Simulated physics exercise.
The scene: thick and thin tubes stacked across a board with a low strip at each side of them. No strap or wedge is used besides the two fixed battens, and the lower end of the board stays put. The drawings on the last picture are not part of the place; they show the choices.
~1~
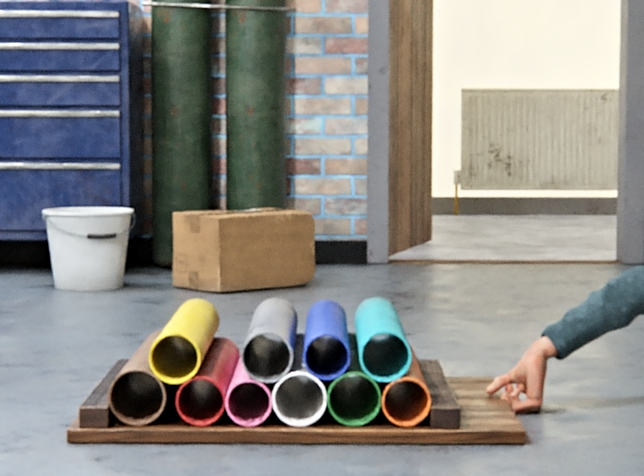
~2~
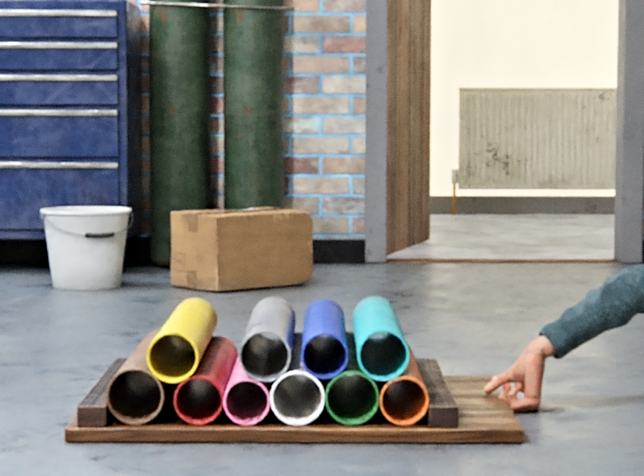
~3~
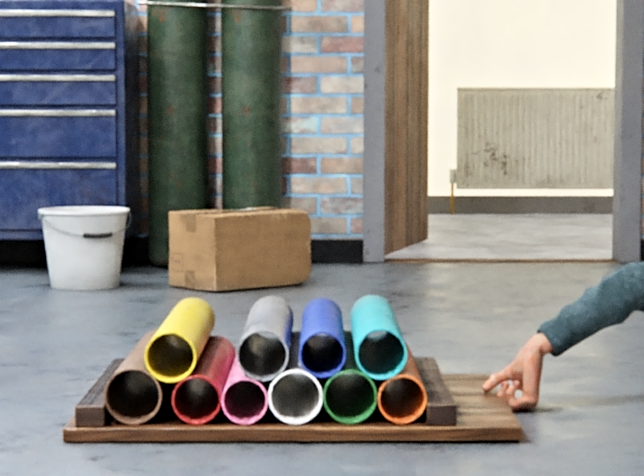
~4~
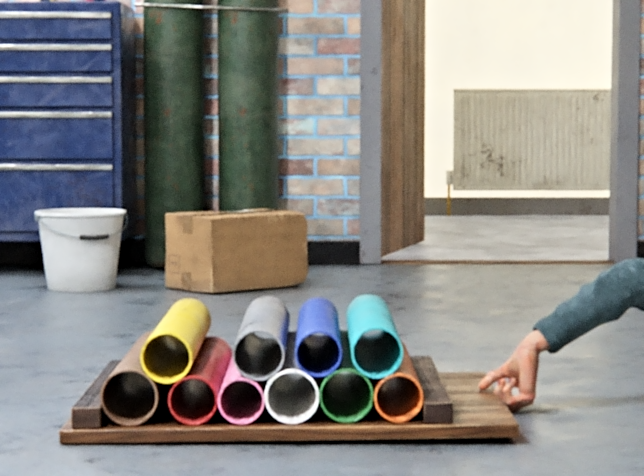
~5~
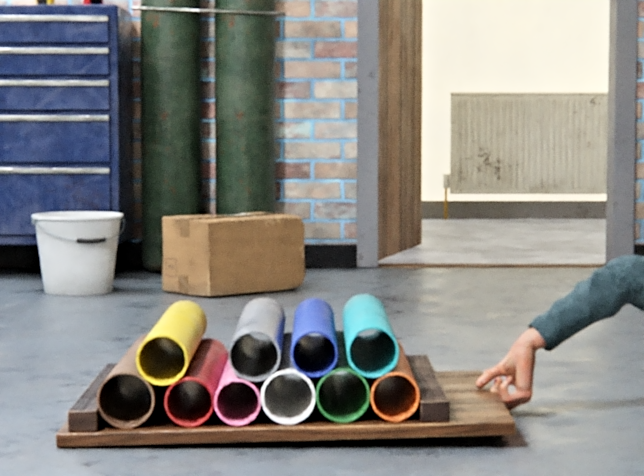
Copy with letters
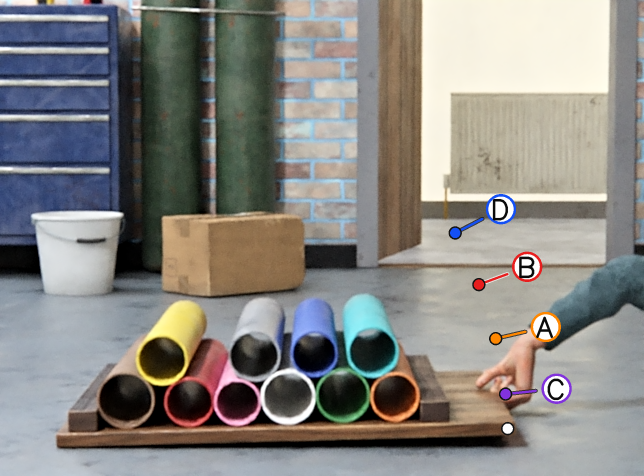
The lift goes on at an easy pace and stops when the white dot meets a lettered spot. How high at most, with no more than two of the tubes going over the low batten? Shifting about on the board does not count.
It can be raised to D.
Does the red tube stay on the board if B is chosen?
Yes, with B.
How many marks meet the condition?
Four of the four.
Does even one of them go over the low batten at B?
At B: No.
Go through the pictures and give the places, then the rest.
In the first picture, brown tube (137, 397); red tube (201, 401); pink tube (249, 403).
In the second picture, pink tube (247, 402); white tube (297, 398).
In the third picture, board (295, 395); green tube (350, 397); orange tube (402, 399); grey tube (263, 356).
In the fourth picture, board (292, 395); brown tube (129, 397); red tube (193, 401).
In the fifth picture, board (288, 396); brown tube (126, 400); red tube (190, 402).
On the copy, A at (496, 339); B at (479, 285); C at (506, 394); D at (455, 233); the white dot at (508, 429).
On D. First, board at 16°.
Then, board at 28°.
Finally, board at 28°, two over the low batten (grey, yellow).
By contrast, A none over the low batten; B none over the low batten; C none over the low batten.
